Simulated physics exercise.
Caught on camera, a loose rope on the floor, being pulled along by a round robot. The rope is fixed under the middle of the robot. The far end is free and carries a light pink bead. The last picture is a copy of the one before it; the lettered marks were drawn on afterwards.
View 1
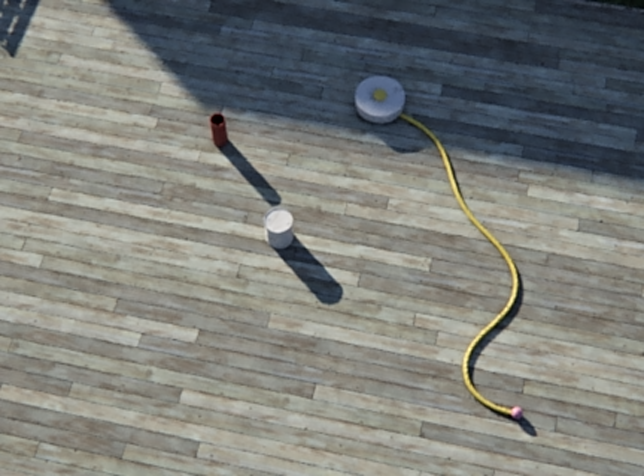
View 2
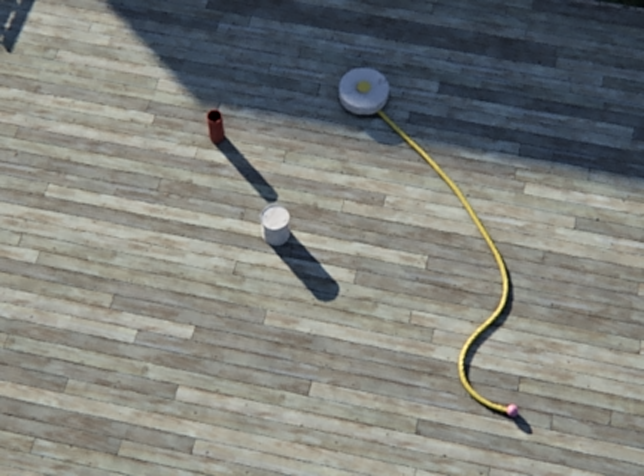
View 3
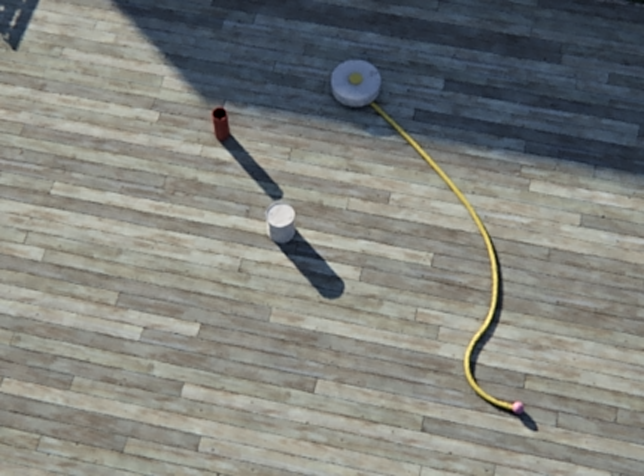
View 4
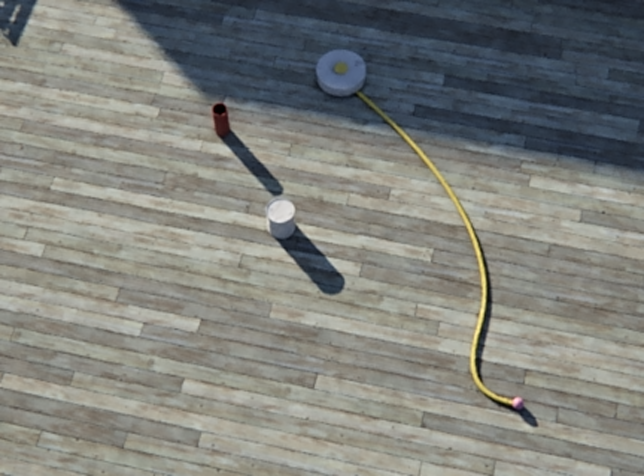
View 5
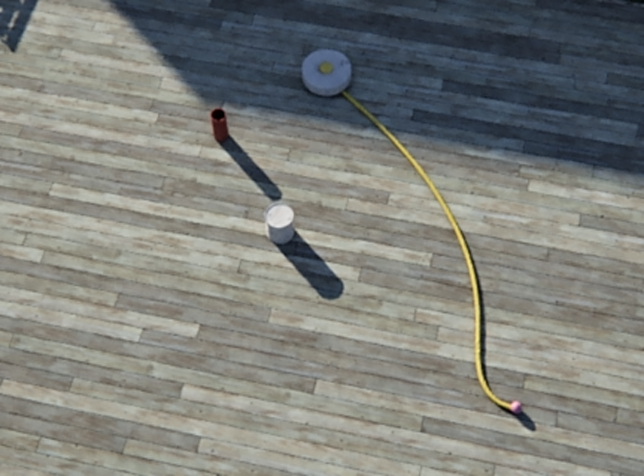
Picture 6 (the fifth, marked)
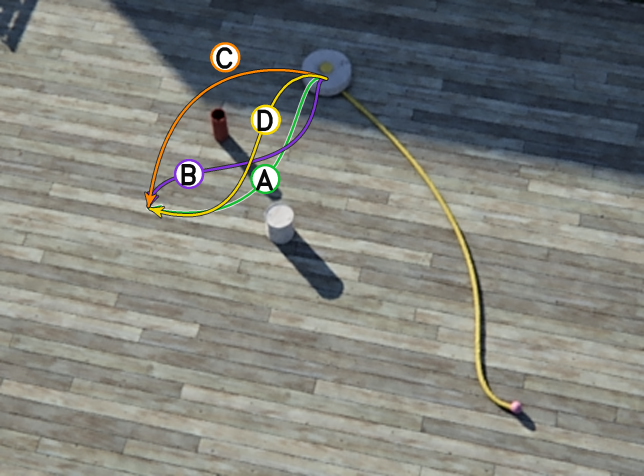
On a wooden plank floor, a round robot creeping left and pulling a yellow rope straighter, past a red post and white keg.
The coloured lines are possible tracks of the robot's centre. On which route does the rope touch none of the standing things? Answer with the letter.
Line B does it.
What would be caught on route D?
The white keg.
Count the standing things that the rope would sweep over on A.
One.
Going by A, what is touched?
The white keg.
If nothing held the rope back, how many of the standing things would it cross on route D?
It sweeps one.
On the marked copy, A from (327, 79) via (269, 174) to (148, 208); B from (327, 79) via (264, 158) to (149, 206); C from (327, 79) via (201, 94) to (149, 206); D from (327, 79) via (253, 155) to (150, 209).
Taking B. A third of the way, robot (289, 140), middle of the rope (450, 221), free end (515, 408).
Two thirds of the way, robot (196, 167), middle of the rope (401, 235), free end (513, 407).
When it is over, robot (147, 203), middle of the rope (361, 239), free end (501, 395); nothing has been touched.
As for the rest, A meets the white keg; C meets the red post; D meets the white keg.
